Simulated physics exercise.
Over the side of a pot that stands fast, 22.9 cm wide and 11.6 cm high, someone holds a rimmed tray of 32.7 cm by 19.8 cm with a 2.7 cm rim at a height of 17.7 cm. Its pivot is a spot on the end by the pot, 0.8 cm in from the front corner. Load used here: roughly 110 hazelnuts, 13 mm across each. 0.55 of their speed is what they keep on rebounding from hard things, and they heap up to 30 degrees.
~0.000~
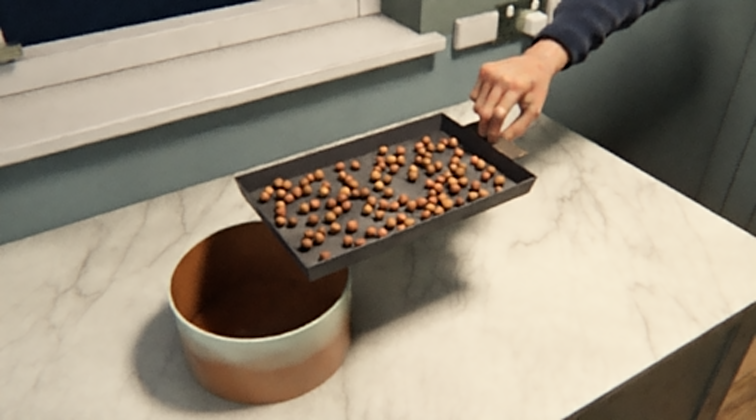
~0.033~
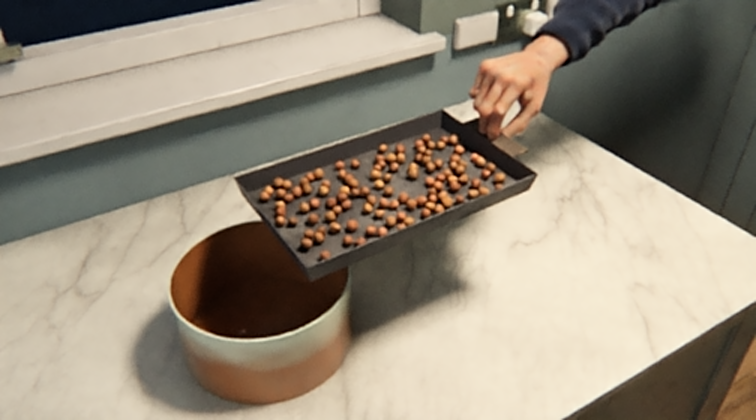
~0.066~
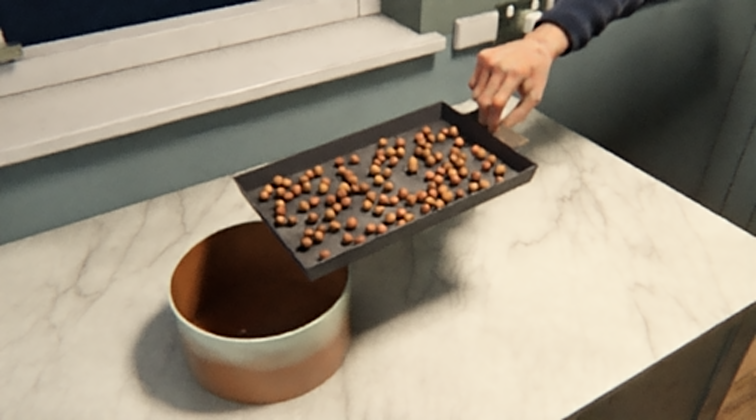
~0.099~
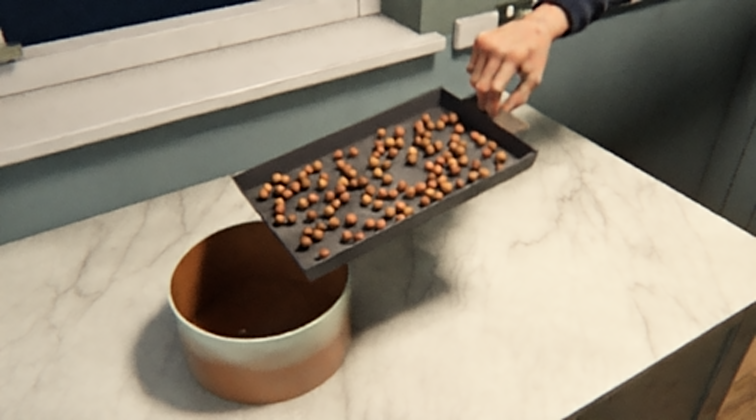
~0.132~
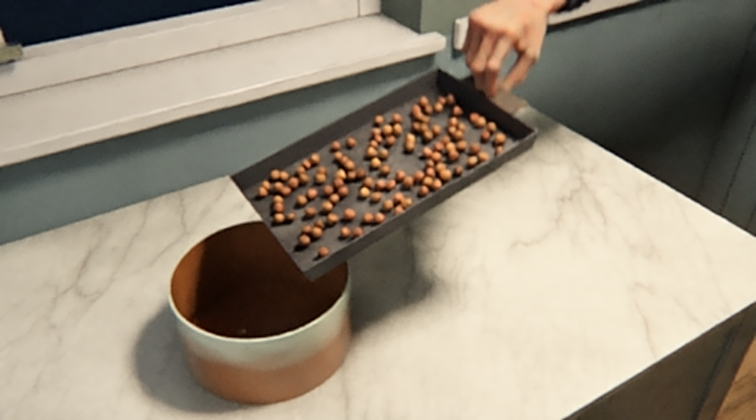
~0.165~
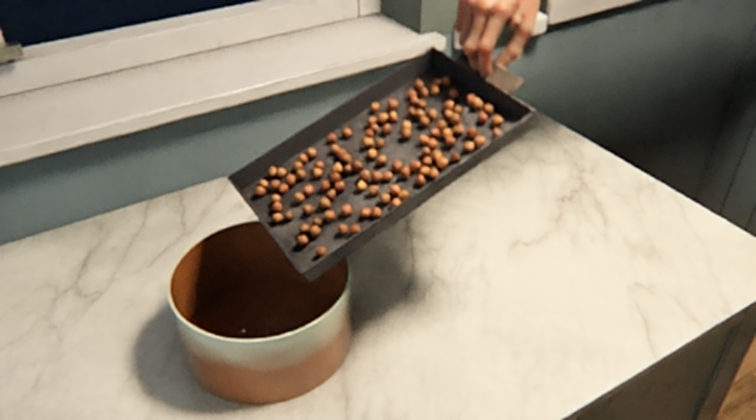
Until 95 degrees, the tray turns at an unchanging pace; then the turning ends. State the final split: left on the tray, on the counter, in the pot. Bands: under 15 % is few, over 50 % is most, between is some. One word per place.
Tray: Few, counter: Some, pot: Most.
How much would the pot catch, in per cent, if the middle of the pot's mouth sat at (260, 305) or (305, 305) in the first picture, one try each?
That gives roughly 95 per cent and then 60 per cent.
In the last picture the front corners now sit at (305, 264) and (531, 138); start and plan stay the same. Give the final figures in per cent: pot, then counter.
Split: Pot = 100, counter = 0.
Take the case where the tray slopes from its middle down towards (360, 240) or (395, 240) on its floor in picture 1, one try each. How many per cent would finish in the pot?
The share comes to roughly 0 in a hundred, then roughly 0 in a hundred.
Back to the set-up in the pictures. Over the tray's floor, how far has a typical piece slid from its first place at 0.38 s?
Roughly 4 cm.
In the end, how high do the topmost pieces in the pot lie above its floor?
2.0 cm.
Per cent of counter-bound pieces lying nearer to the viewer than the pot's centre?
About 80 per cent.
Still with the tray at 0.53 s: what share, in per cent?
95%, roughly.
After 0.38 s, tilt 58 degrees; the tray holds 100 %, the pot 0 %.
After 0.53 s, tilt 85 degrees; the tray holds 95 %, the pot 0 %.
After 0.80 s, tilt 95 degrees; the tray holds 5 %, the pot 60 %.
By 1.8 s all is still; tray 0 %, counter 25 %, pot 75 %.
